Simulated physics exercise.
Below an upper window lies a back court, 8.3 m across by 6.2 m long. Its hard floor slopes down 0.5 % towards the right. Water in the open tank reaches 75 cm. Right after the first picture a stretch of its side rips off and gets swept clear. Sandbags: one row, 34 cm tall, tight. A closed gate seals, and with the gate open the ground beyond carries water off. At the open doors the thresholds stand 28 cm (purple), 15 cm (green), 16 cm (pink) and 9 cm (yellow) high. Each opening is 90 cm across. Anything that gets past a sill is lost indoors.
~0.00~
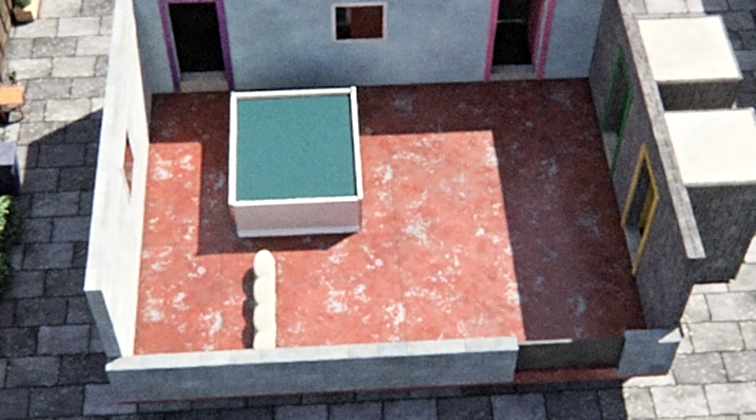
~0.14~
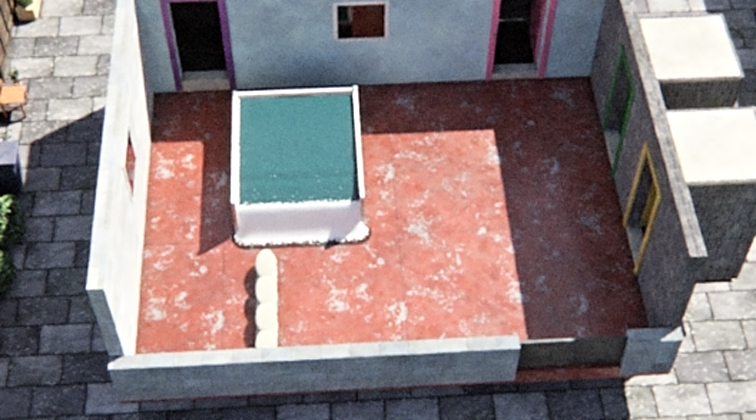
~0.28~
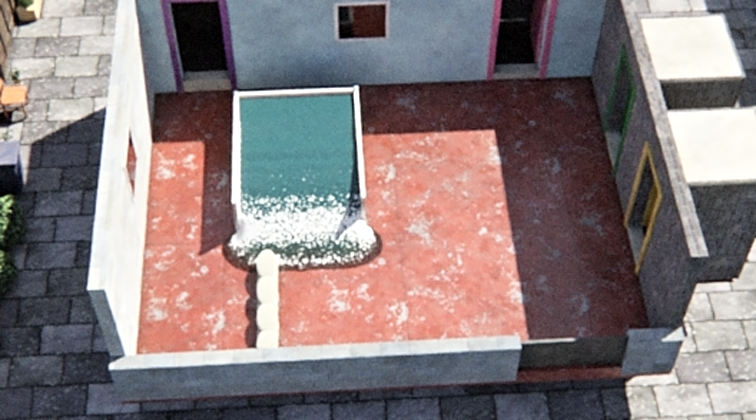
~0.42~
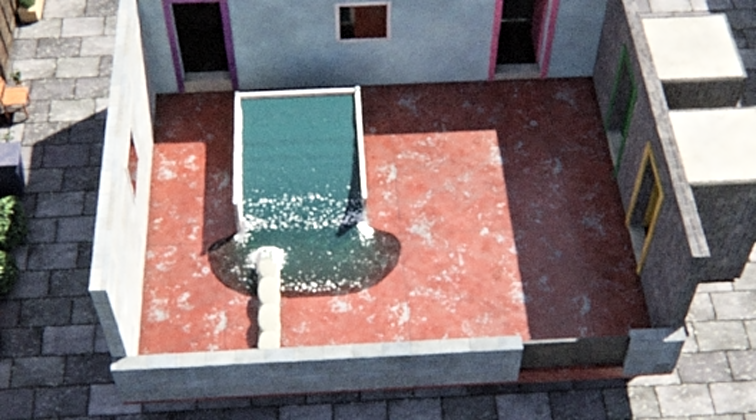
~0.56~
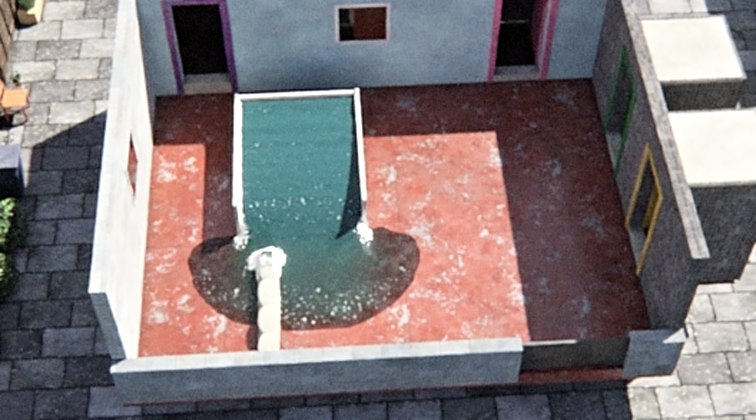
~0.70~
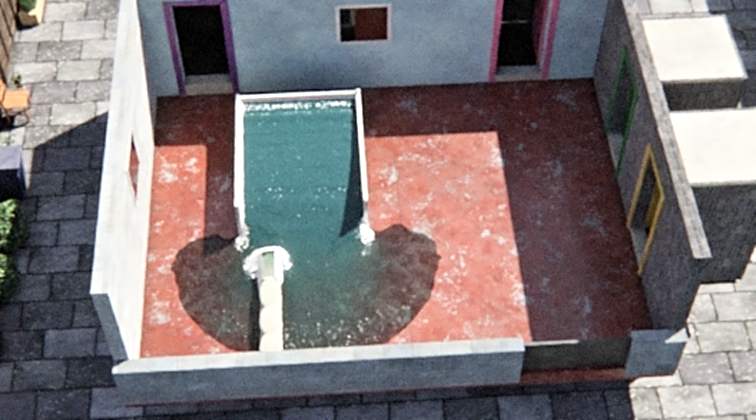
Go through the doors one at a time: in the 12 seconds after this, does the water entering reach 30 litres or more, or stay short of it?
At the end, the purple door lets in less than the cap, the green door lets in less than the cap, the pink door lets in less than the cap, the yellow door lets in more than the cap.
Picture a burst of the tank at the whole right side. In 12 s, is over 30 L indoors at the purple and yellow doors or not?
Purple stays inside, yellow goes beyond, judged against that limit.
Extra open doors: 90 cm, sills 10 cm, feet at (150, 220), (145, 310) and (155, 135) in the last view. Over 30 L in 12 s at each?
Taking them in order, the first gets too little, the second enough and the third too little.
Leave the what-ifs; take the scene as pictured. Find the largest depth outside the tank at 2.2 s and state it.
Up to near 48 cm.
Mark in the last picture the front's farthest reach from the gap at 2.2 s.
Somewhere near pixel (601, 357).
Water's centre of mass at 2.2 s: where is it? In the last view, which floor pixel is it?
Centre: Approx. (316, 269) px.
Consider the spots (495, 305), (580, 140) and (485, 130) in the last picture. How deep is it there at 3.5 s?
First 12 cm, then 0 cm, then 0 cm.
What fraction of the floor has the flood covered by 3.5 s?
45 %.
After 1.4 s water covers 30 % of the floor and is deepest (48 cm) near (332, 362); purple door not reached, green door not reached, pink door not reached, yellow door not reached.
After 2.2 s water covers 35 % of the floor and is deepest (48 cm) near (309, 373); purple door not reached, green door not reached, pink door not reached, yellow door not reached.
After 3.5 s water covers 45 % of the floor and is deepest (39 cm) near (646, 355); purple door not reached, green door not reached, pink door not reached, yellow door 18 cm at the sill, 3 L in.
After 7.0 s water covers 85 % of the floor and is deepest (24 cm) near (591, 80); purple door 13 cm at the sill, 0 L in, green door 10 cm at the sill, 0 L in, pink door 18 cm at the sill, 1 L in, yellow door 15 cm at the sill, 121 L in.
After 12.0 s water covers 95 % of the floor and is deepest (14 cm) near (175, 126); purple door 11 cm at the sill, 0 L in, green door 10 cm at the sill, 0 L in, pink door 10 cm at the sill, 5 L in, yellow door 7 cm at the sill, 148 L in.
